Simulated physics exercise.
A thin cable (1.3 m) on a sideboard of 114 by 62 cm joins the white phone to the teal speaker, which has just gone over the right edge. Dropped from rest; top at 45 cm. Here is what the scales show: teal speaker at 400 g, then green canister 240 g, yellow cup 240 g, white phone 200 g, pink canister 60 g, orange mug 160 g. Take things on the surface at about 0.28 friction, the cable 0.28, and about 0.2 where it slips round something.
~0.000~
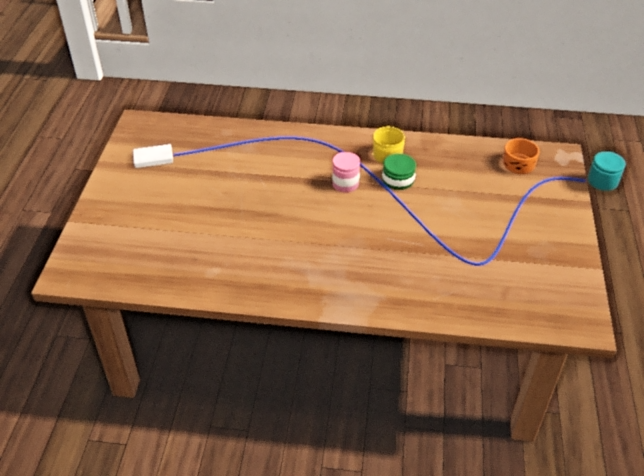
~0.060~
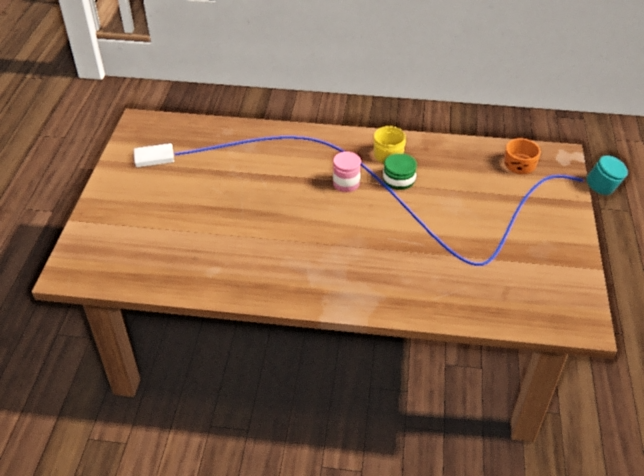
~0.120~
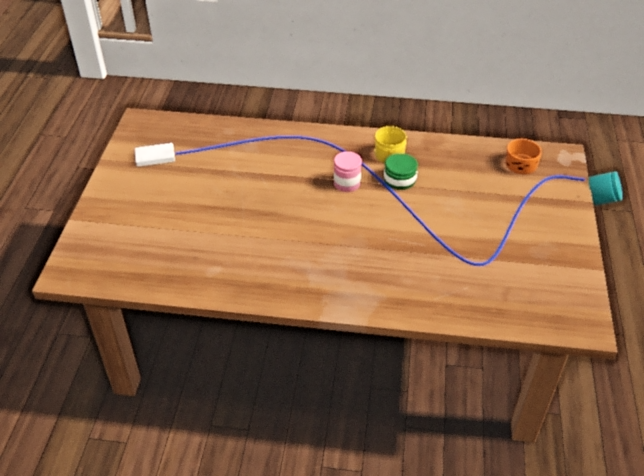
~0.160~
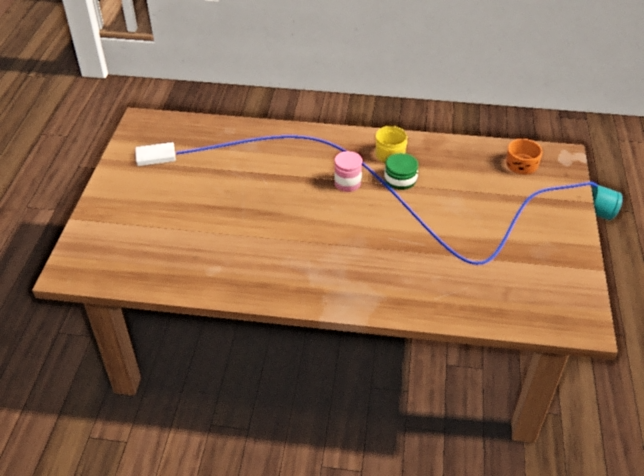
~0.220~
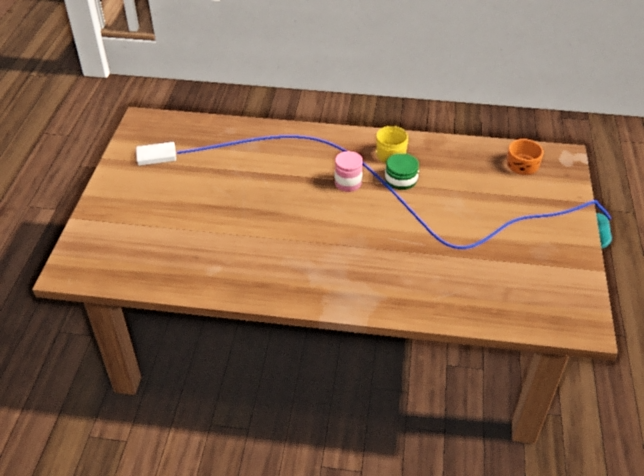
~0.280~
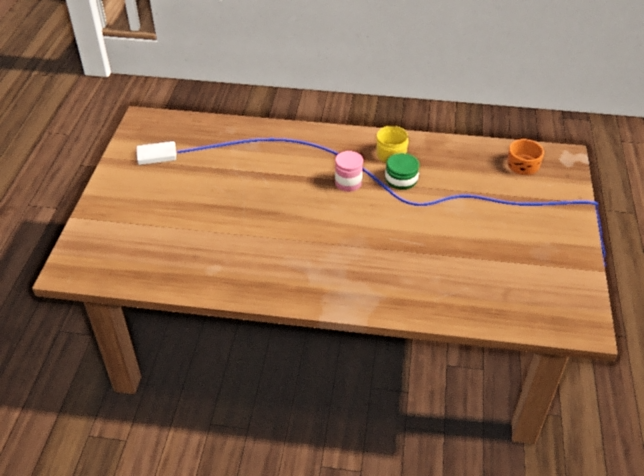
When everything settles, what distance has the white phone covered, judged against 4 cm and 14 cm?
I expect it will go a fair distance.
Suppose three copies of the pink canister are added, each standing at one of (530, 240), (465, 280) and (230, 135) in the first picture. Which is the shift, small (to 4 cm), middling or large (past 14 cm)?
Result, in order: Minor / minor / minor.
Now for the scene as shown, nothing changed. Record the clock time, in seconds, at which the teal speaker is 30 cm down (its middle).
Answer: 0.30 s on the clock.
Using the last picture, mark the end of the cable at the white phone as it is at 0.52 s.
Roughly (205, 172).
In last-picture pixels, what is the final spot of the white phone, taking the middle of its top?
The top finishes roughly at pixel (201, 158) of the last view.
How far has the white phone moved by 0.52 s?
At that moment the white phone has gone 10 cm from the start.
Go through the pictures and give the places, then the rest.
The first picture shows white phone (153, 154); cable runs through (535, 187) (493, 257) (404, 206) (334, 148) (233, 145).
The second picture shows teal speaker (610, 165); cable runs through (535, 187) (404, 206) (234, 144).
The third picture shows teal speaker (605, 189); cable runs through (537, 187) (405, 206) (235, 143).
The fourth picture shows teal speaker (603, 203); cable runs through (546, 190) (406, 206) (235, 143).
The fifth picture shows teal speaker (595, 232); cable runs through (595, 202) (406, 206) (236, 143).
The sixth picture shows white phone (156, 151); cable runs through (540, 204) (420, 205) (237, 143).
At 0.5 s, the cable's tail end at (205, 172); white phone 10 cm off its start, pink canister 12 cm off its start, green canister 2 cm off its start.
At 0.7 s, the cable's tail end at (210, 174); white phone 11 cm off its start, pink canister 14 cm off its start, green canister 2 cm off its start.
At 1.0 s, the cable's tail end at (210, 174); white phone 11 cm off its start at (201, 158), pink canister 14 cm off its start at (336, 201), green canister 2 cm off its start at (405, 157).
At 1.2 s, the cable's tail end at (210, 174); white phone 11 cm off its start, pink canister 14 cm off its start, green canister 2 cm off its start.
At 2.4 s, the cable's tail end at (210, 174); white phone 11 cm off its start at (201, 158), pink canister 14 cm off its start at (336, 201), green canister 2 cm off its start at (405, 157), teal speaker over the edge.
